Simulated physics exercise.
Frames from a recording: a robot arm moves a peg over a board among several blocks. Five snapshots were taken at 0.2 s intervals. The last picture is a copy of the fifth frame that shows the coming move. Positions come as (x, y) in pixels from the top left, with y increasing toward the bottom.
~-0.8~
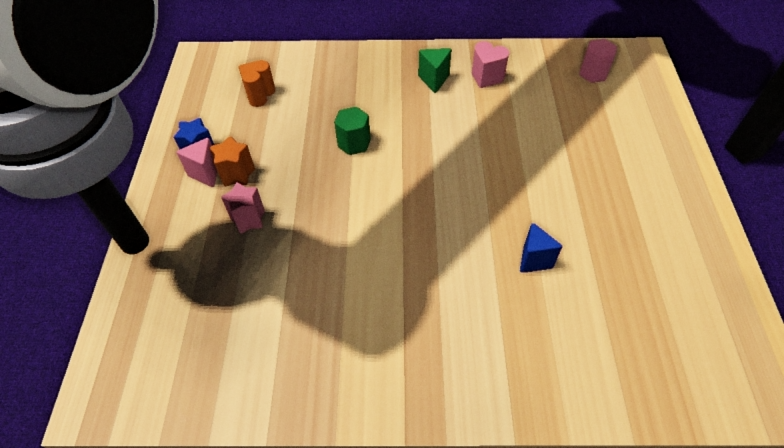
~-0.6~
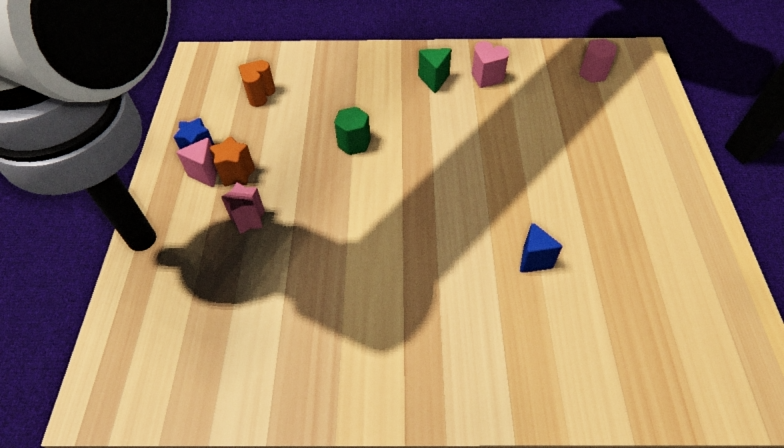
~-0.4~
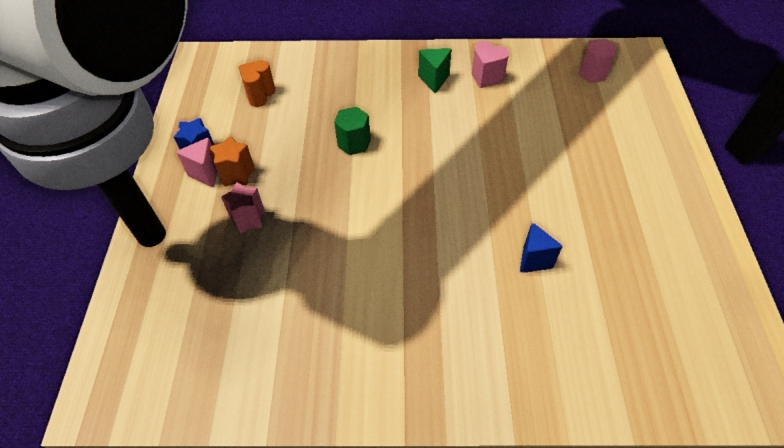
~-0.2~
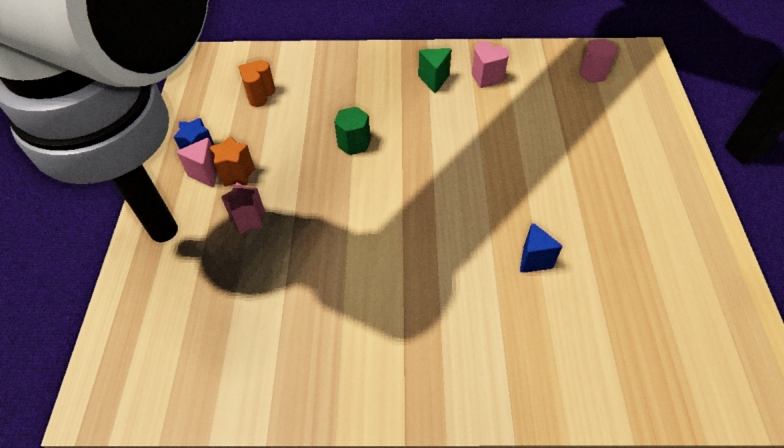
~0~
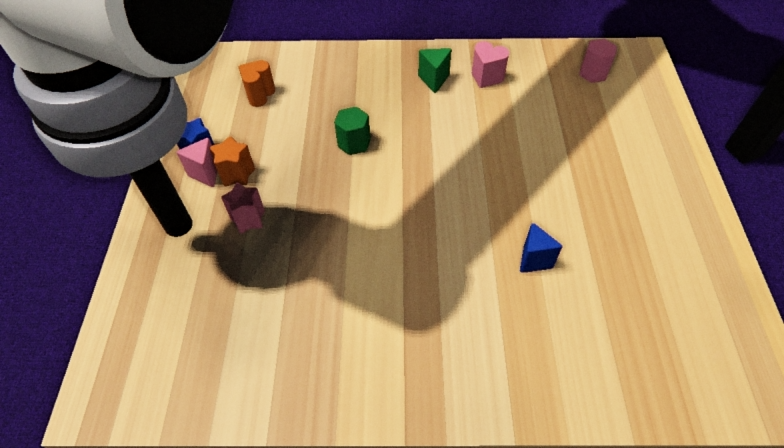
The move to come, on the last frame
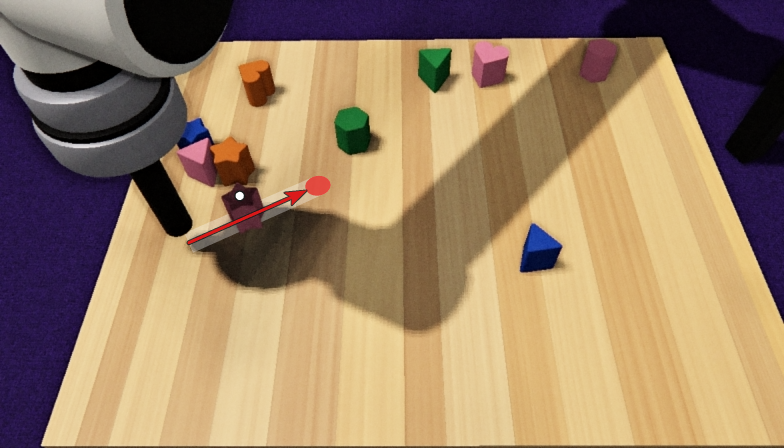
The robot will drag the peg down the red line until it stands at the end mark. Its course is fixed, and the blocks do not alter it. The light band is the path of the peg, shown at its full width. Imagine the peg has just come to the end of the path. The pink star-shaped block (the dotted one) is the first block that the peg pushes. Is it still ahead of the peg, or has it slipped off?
Still leading.
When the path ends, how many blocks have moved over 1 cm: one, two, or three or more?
In total, one block gets moved by over 1 cm.
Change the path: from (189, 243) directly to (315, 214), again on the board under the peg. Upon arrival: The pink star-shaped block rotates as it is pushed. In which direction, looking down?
Seen from above, its turn is counter-clockwise.
Path on the board, from (189, 243) to (318, 186); the dot is on the pink star-shaped block.
What follows on the original path. One third of the way, peg (227, 206); pink star-shaped block (251, 191), turned 15° clockwise.
Two thirds of the way, peg (273, 186); pink star-shaped block (297, 172), turned 15° clockwise.
At the end, peg (314, 168); orange star-shaped block in place; pink star-shaped block (338, 155), turned 15° clockwise.
